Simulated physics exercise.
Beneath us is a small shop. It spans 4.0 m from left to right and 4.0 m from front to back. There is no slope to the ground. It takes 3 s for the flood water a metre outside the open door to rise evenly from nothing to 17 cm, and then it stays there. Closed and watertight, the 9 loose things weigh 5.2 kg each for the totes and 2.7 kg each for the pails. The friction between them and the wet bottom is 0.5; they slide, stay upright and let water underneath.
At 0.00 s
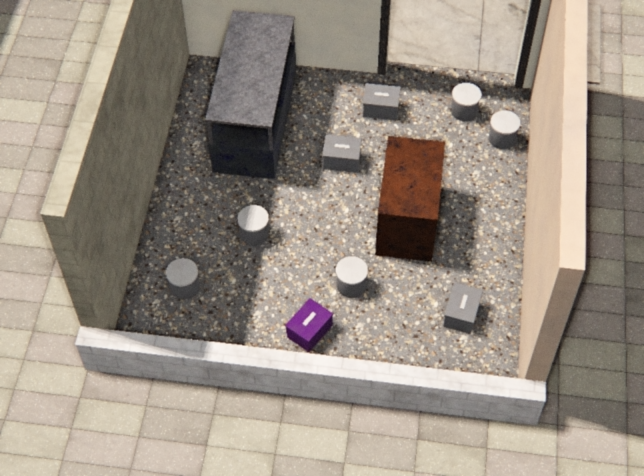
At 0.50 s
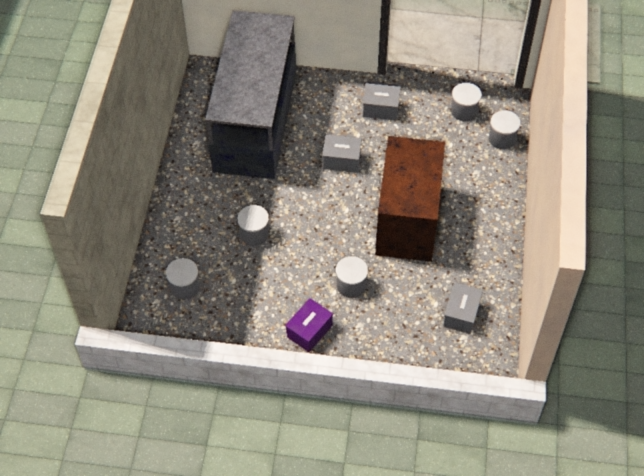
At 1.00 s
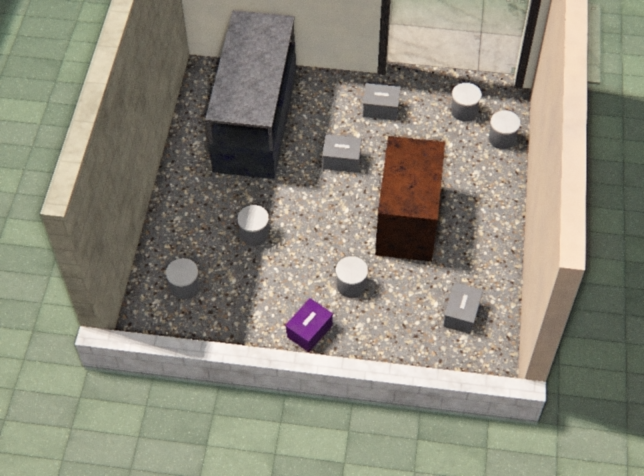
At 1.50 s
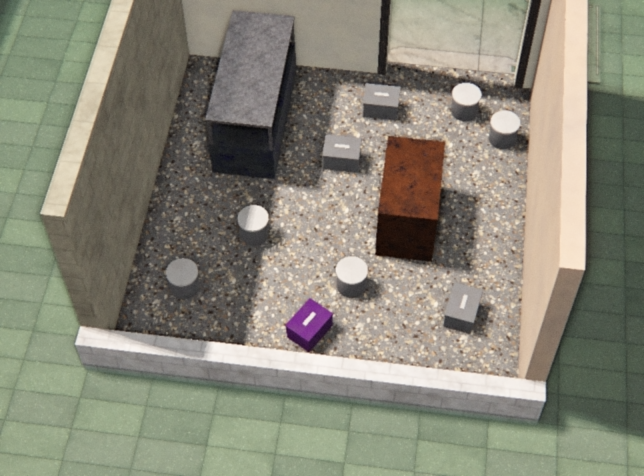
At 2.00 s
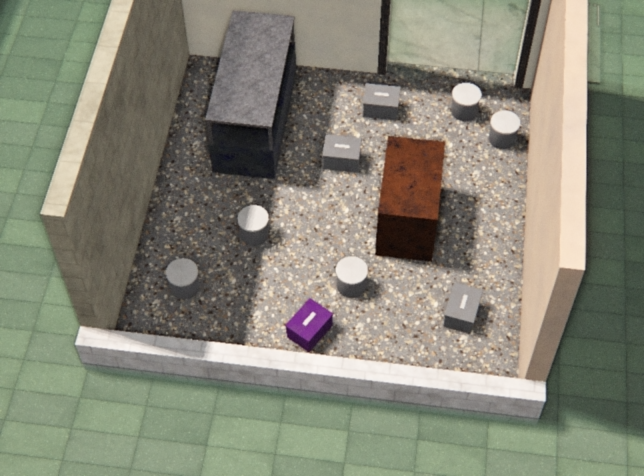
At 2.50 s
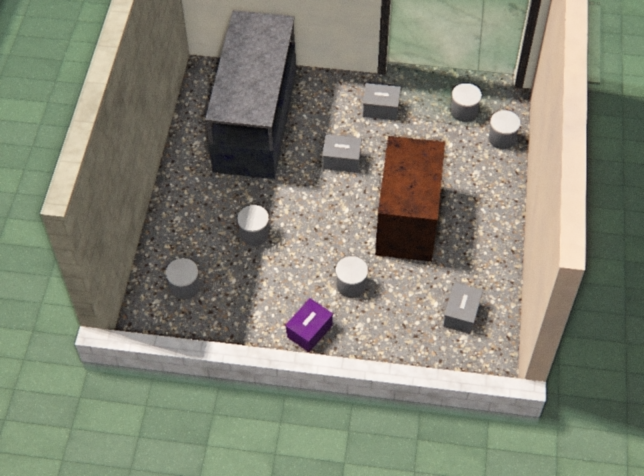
The pale paving around a small walled shop turned green, starting outside and later tinting the doorway at the back, while the purple tote, gray boxes, round stools and rusty brown block stayed still.
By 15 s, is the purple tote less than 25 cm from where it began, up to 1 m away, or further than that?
Prediction: It relocates a long stretch.
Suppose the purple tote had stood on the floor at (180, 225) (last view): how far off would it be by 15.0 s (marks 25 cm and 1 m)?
Looks like it is swept a long way.
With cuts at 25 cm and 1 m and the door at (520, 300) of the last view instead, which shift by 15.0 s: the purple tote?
With that change, the purple tote is swept well off.
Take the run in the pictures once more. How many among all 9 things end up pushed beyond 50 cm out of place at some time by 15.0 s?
Count: 9.
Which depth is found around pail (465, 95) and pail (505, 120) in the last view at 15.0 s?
Close to 17 and 14 centimetres.
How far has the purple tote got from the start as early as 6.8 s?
I'd put it at around 0 cm.
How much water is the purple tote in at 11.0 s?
Close to 8 centimetres.
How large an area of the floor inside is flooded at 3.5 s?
The covered patch comes to about 2.5 m2.
After 3.5 s the purple tote is near (309, 319), 0.0 m from its start, aground; 0 afloat.
After 6.8 s the purple tote is near (308, 319), 0.0 m from its start, aground; 3 afloat.
After 11.0 s the purple tote is near (178, 174), 2.3 m from its start, afloat; 9 afloat.
After 15.0 s the purple tote is near (200, 74), 3.3 m from its start, afloat; 9 afloat.
